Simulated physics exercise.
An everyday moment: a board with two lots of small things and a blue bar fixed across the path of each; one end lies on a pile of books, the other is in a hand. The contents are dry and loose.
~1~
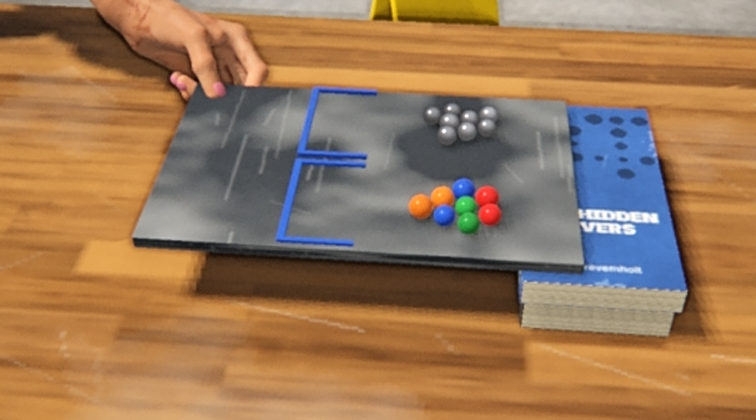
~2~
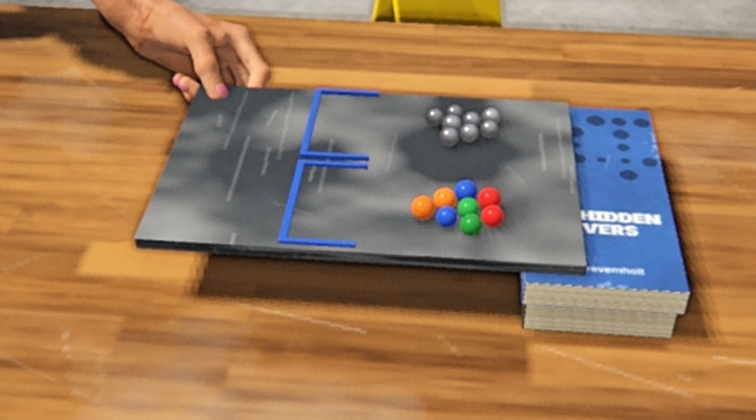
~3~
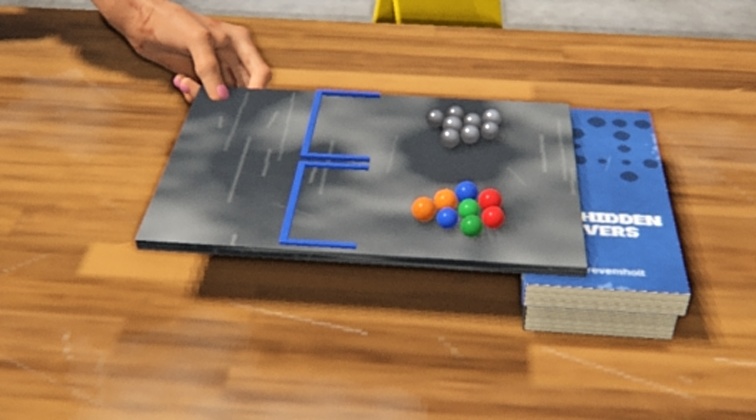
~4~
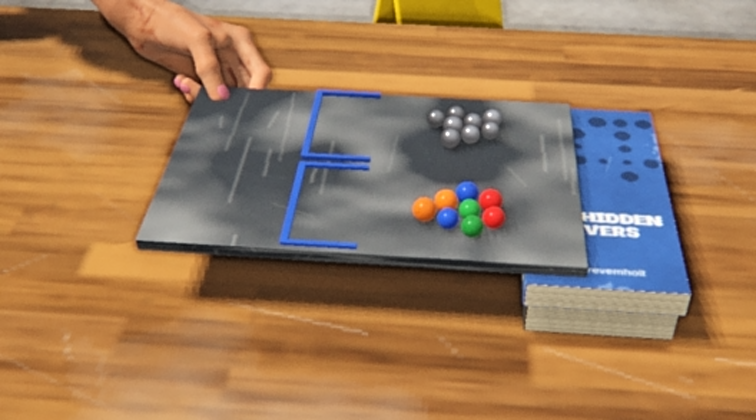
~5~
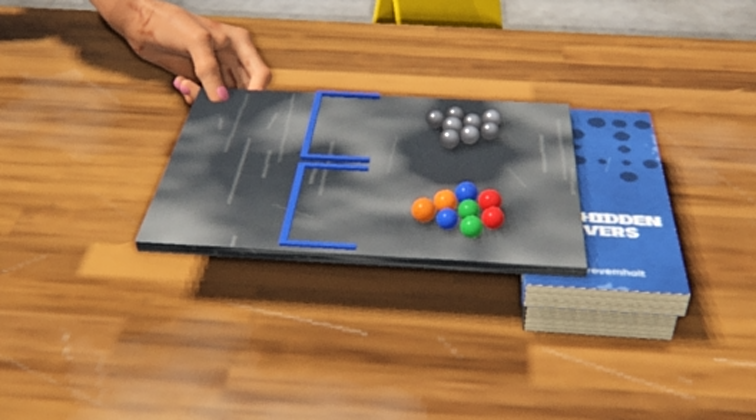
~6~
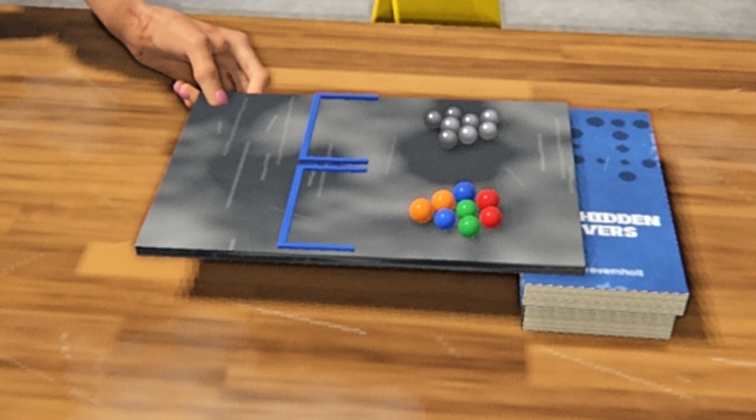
A hand at the left end of a dark board, its right end resting on a stack of blue books, stays almost still, then lowers that end very slightly. Throughout, the grey balls at the back and the colourful ones in front stay clustered right of the blue bars.
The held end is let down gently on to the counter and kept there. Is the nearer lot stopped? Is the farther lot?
The nearer lot jumps the barrier; the farther lot jumps the barrier.
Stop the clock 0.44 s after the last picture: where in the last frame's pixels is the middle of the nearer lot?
Close to (413, 222).
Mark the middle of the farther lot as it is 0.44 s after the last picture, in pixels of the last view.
Near (414, 136).
Then, 0.19 s after the last picture, board sloping at 5°; nearer lot where it was; farther lot where it was.
Then, 0.44 s after the last picture, board sloping at 10°; nearer lot on its way down; farther lot on its way down.
Then, 0.71 s after the last picture, board resting at 11°; nearer lot about a third past its bar; farther lot about half past its bar.
By the end, board resting at 11°; nearer lot all past its bar; farther lot most past its bar.
